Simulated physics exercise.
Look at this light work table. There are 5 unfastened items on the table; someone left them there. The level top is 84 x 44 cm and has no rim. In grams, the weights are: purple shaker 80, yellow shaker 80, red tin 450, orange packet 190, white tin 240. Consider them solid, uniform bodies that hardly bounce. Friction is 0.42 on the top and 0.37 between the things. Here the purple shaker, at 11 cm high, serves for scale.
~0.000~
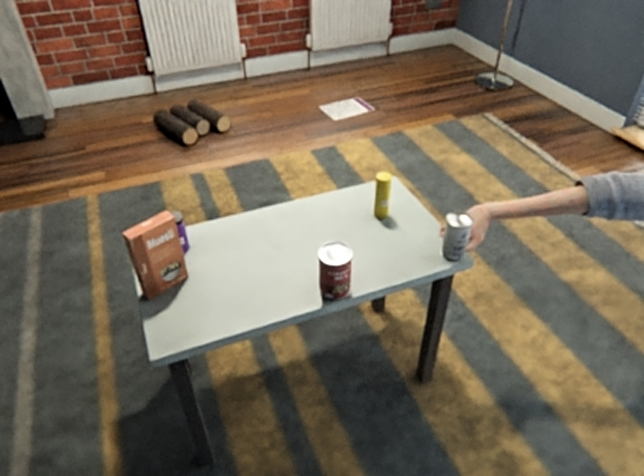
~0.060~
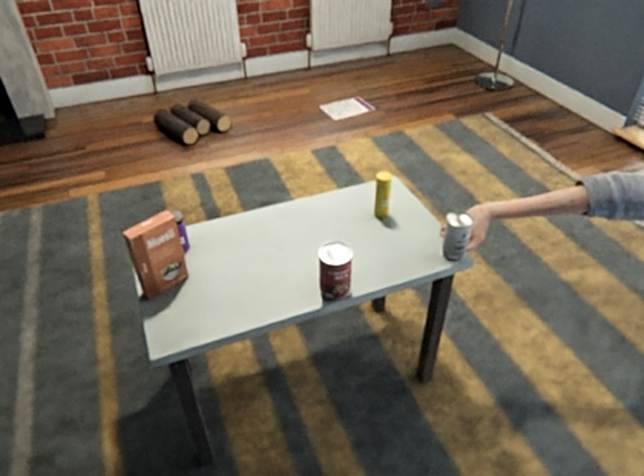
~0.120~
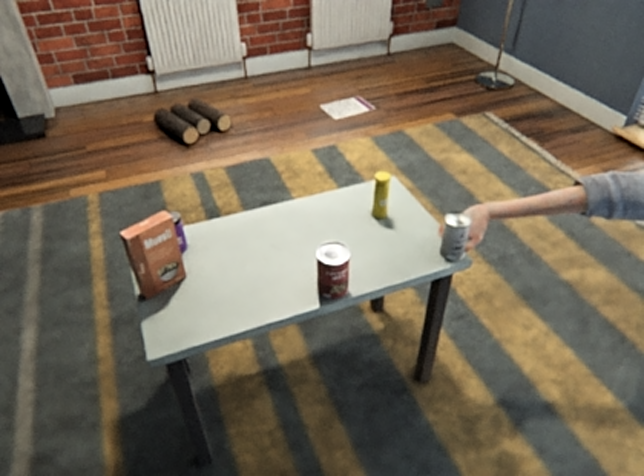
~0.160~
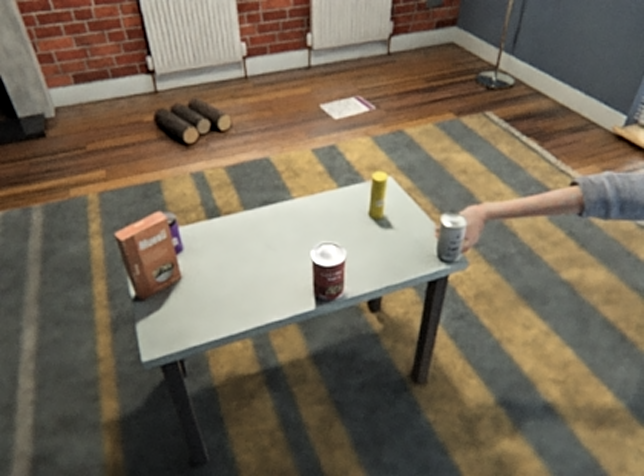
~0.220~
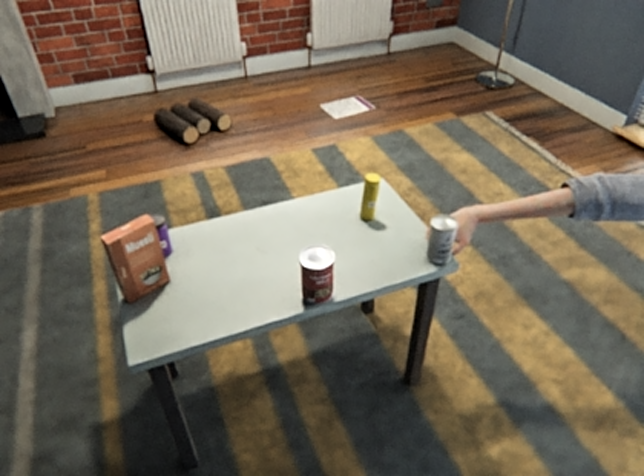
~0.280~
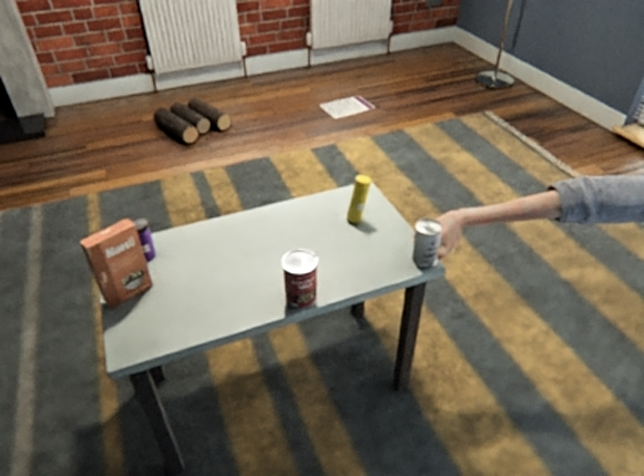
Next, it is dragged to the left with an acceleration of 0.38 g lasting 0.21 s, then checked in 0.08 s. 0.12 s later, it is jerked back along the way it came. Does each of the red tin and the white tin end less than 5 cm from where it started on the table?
Red tin: Yes, it stays close; white tin: Yes, it stays close.
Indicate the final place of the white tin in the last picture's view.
At pixel (457, 235) or so, give or take.
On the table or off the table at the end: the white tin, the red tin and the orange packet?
Outcome: The white tin remains on its support; the red tin remains on its support; the orange packet departs its support.
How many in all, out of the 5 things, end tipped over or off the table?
That gives 2.
After 0.58 s, table shifted 9 cm; white tin moved 4 cm near (411, 248); red tin moved 4 cm near (283, 285); yellow shaker on its side.
After 0.88 s, orange packet now off the table; yellow shaker on its side.
In the end (1.4 s), off the table, orange packet; toppled on the table, yellow shaker; the other 3 under 5 cm from the start. In the last view, red tin near (336, 269), white tin near (457, 235).
